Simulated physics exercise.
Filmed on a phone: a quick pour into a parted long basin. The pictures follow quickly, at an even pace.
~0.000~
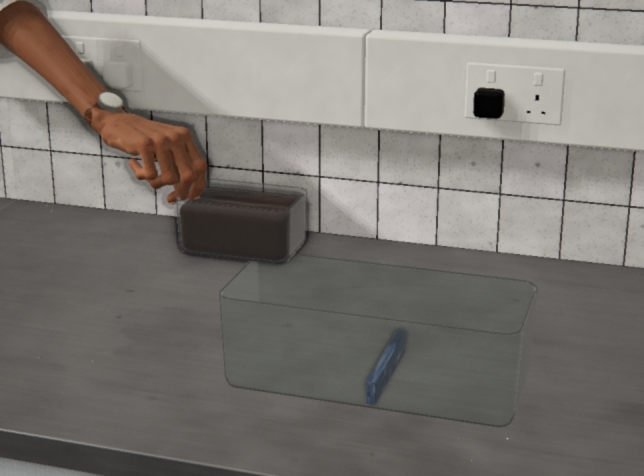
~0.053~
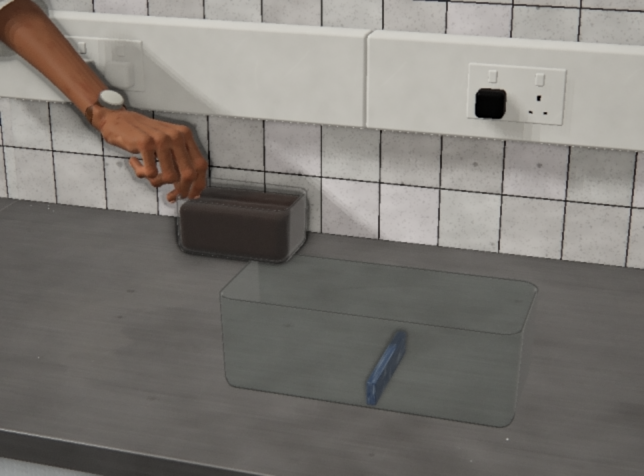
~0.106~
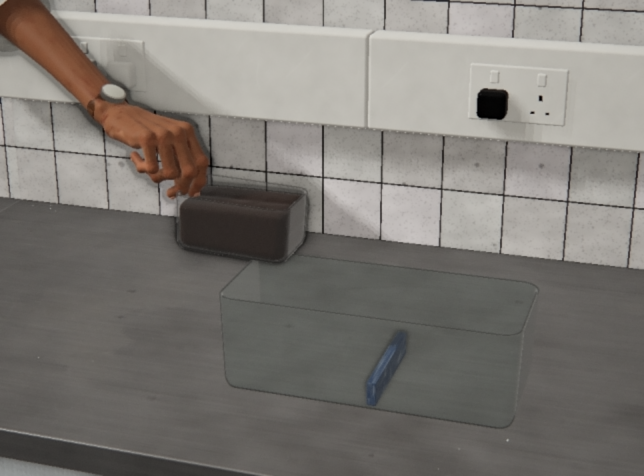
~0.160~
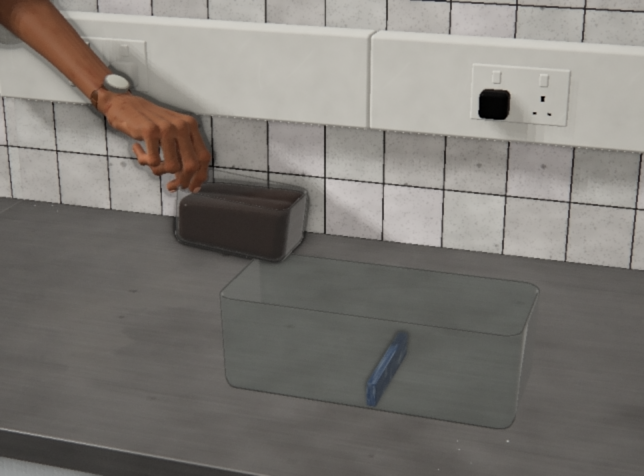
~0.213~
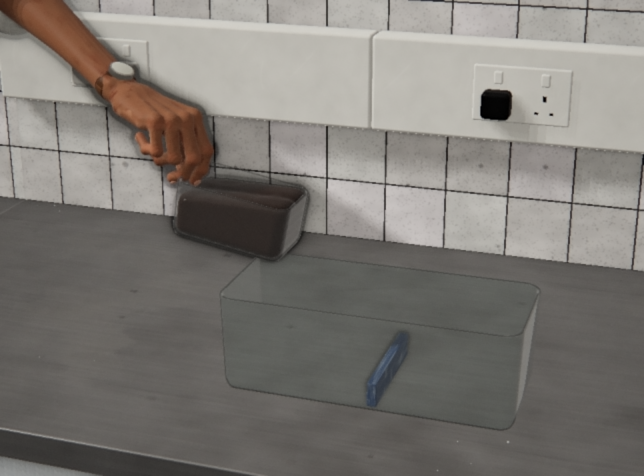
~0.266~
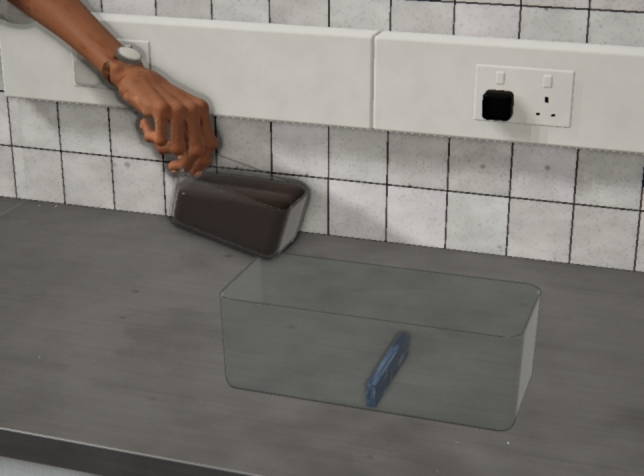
At first, a hand holds the edge of a small dark container sitting level on a grey counter, behind a long clear basin with a blue divider across its middle. The hand then gradually lifts the container's left side, tilting it slightly to the right, while the basin stays still.
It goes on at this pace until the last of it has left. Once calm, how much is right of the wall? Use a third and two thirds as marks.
In the end from a third to two thirds is right of the wall.
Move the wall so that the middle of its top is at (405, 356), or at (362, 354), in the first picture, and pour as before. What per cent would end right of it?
Roughly 20 per cent, and 75 per cent.
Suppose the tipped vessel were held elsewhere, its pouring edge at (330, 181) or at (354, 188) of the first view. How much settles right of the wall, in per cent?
First some 85, then 85 per cent.
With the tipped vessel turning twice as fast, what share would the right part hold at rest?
About 55 per cent.
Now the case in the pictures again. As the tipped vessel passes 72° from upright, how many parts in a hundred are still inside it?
Roughly 40 in a hundred.
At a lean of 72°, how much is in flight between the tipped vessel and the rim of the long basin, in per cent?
About 40 per cent.
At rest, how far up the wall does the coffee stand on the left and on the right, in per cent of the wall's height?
Some 40 per cent left and 50 right.
Then, 0.67 s in, the tilt is 72° and 41 per cent is still to pour, 19 is left of the wall and 0 right of it.
Then, 0.96 s in, the tilt is 105° and 5 per cent is still to pour, 32 is left of the wall and 55 right of it.
Then, 1.27 s in, the tilt is 110° and 0 per cent is still to pour, 43 is left of the wall and 56 right of it.
Then, 1.61 s in, the tilt is 110° and 0 per cent is still to pour, 44 is left of the wall and 55 right of it.
Finally, 44 per cent lies left of the wall, 55 right of it and 1 outside.
